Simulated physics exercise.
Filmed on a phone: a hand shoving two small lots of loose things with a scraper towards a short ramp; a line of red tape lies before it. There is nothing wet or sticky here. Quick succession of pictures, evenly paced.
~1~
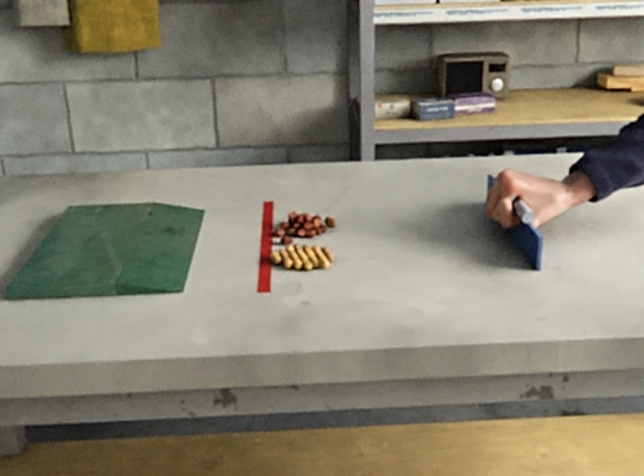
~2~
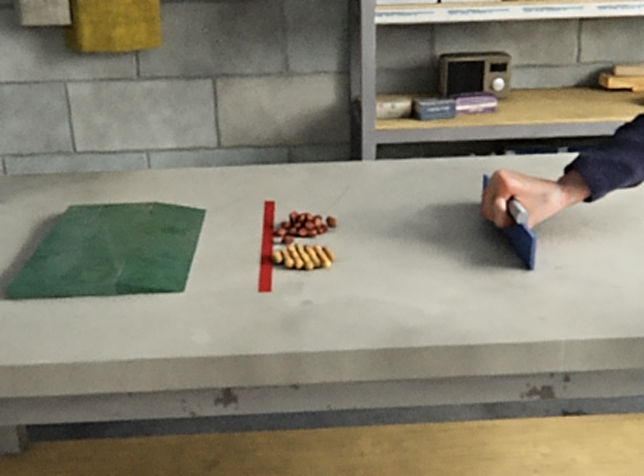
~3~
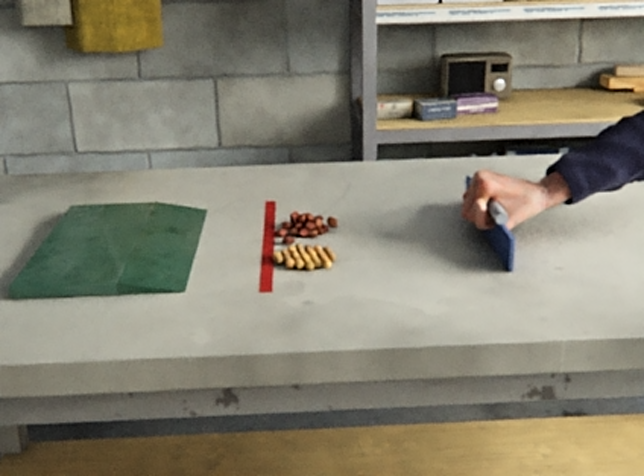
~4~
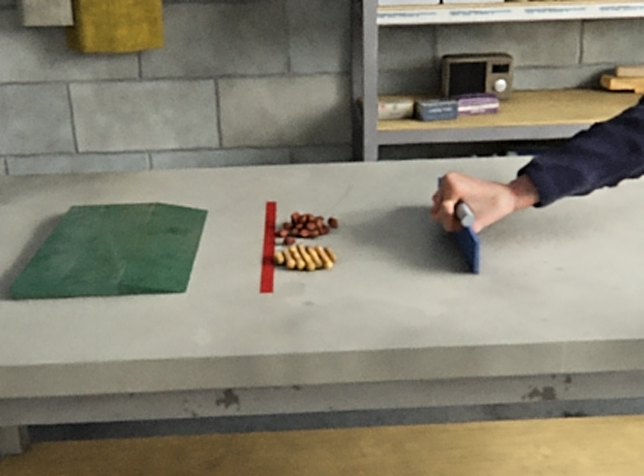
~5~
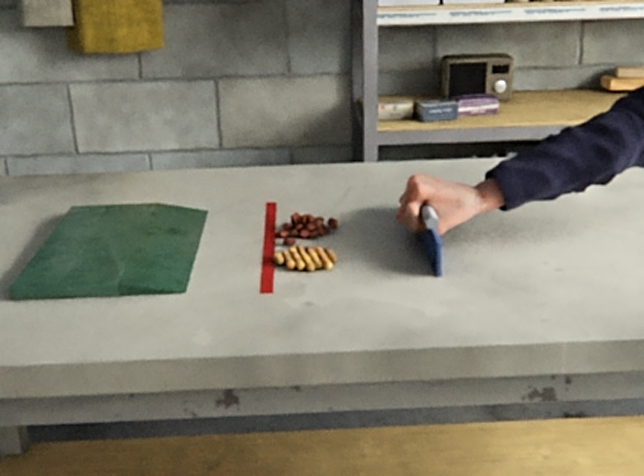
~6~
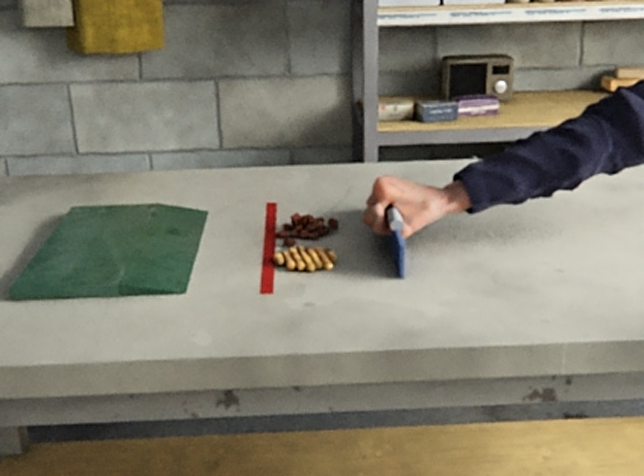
A hand slides a blue scraper left across a grey table toward two small piles.
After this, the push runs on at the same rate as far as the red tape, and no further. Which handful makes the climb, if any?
For the front handful, it gets at least part up; for the back handful, it fails to get up.
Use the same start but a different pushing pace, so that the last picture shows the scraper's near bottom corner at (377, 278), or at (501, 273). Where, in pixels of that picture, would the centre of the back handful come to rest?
Try 1: (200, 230); try 2: (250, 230).
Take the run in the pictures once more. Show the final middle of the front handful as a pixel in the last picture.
The middle comes to rest roughly at (86, 236).
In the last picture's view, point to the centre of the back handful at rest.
The centre settles at about (204, 232).
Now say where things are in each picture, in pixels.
Scraper at (536, 248), at rest; red tape at (269, 205); top of the ramp at (119, 277); front handful at (303, 258), some round wooden beads; back handful at (306, 226), a few bits of crushed brick, in the first frame.
Scraper at (529, 248); back handful at (307, 226), in the second frame.
Scraper at (508, 249); front handful at (305, 258), in the third frame.
Scraper at (474, 251); back handful at (309, 227), in the fourth frame.
Scraper at (437, 253); front handful at (306, 259), in the fifth frame.
Scraper at (400, 255); red tape at (272, 207); top of the ramp at (122, 278); front handful at (306, 260); back handful at (309, 228), in the sixth frame.
Then, 0.13 s after the last picture, scraper still moving, near (314, 212); front handful all short of the ramp; back handful all short of the ramp.
Then, 0.27 s after the last picture, scraper stopped at the red tape; front handful all short of the ramp; back handful all short of the ramp.
Then, 0.55 s after the last picture, scraper stopped at the red tape; front handful about a third past the top, about two thirds on the ramp; back handful about a quarter on the ramp, most short of the ramp.
By the end, scraper stopped at the red tape; front handful most past the top, about a quarter short of the ramp; back handful none past the top, about a quarter on the ramp, most short of the ramp.
